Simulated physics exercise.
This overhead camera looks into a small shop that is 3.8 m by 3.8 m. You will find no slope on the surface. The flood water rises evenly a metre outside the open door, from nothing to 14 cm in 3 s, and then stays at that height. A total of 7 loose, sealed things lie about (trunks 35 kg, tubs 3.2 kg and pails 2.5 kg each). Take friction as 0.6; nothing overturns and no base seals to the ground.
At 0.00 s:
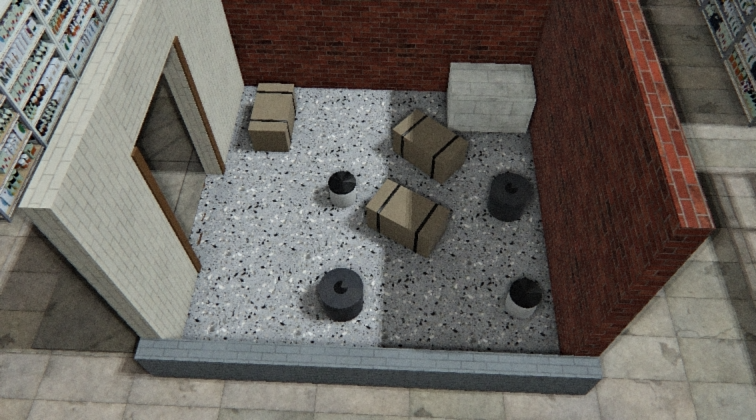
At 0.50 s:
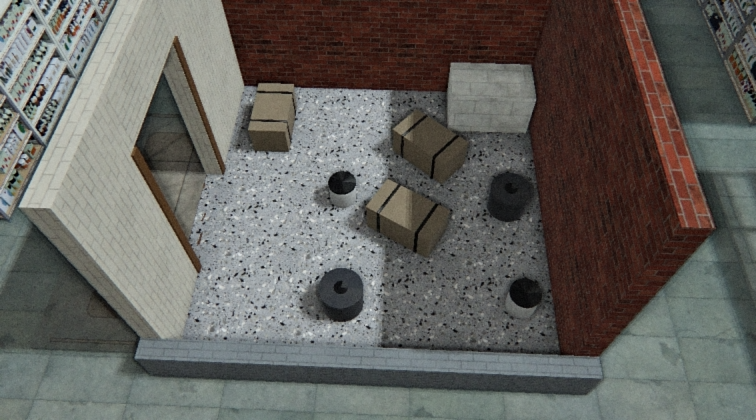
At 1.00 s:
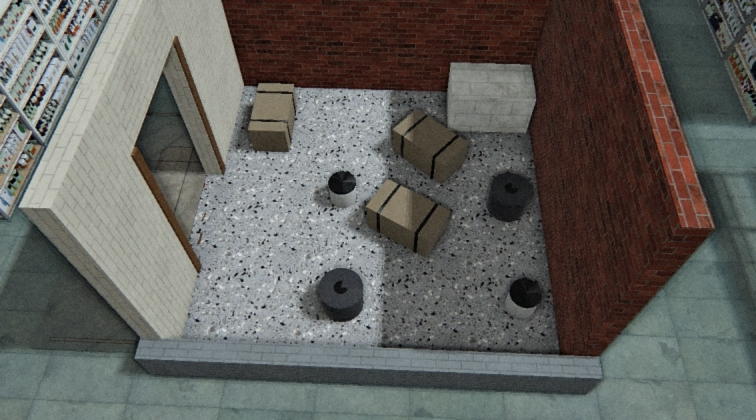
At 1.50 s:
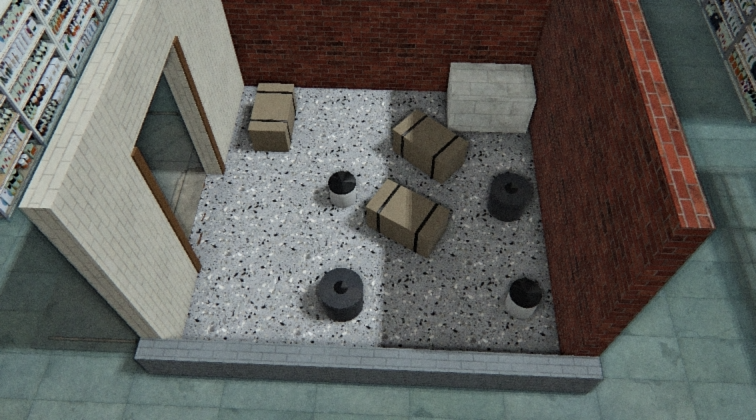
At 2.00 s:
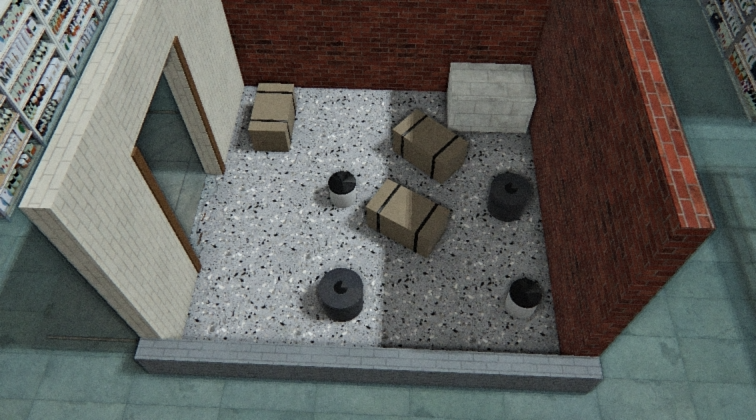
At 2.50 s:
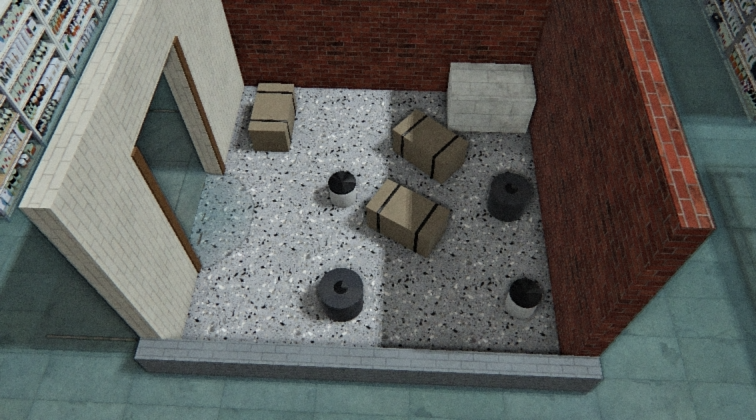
At first, boxes, dark tubs and small pails sit on a dry speckled floor inside a walled room with an open doorway on the left. Greenish water then spreads over the paving outside, and finally a thin patch slips in through the doorway, while none of the objects move.
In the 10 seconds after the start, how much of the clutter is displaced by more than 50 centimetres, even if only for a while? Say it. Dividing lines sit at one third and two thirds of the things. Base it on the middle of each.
A fair number move that far, a third to two thirds.
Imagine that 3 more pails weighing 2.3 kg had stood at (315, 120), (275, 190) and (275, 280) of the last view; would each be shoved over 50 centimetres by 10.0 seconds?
For each in turn I get a smaller distance, a greater distance and a greater distance.
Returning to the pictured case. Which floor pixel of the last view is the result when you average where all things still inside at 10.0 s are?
That lands at roughly (427, 200).
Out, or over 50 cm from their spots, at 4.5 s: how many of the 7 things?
Answer: 0.
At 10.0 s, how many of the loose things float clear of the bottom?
At that time, 4.
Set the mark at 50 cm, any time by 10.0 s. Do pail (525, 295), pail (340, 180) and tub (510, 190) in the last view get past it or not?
In turn: Above the mark, above the mark, above the mark.
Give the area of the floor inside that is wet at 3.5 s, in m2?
About 2.0 m2.
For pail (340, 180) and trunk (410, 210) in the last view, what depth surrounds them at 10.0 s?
Close to 7 and 6 centimetres.
After 3.5 s 0 of 7 are over 50 cm from their spots; 0 afloat.
After 4.5 s 0 of 7 are over 50 cm from their spots; 0 afloat.
After 7.0 s 2 of 7 are over 50 cm from their spots; 2 afloat.
After 10.0 s 4 of 7 are over 50 cm from their spots, and 4 have been at some point; 4 afloat.
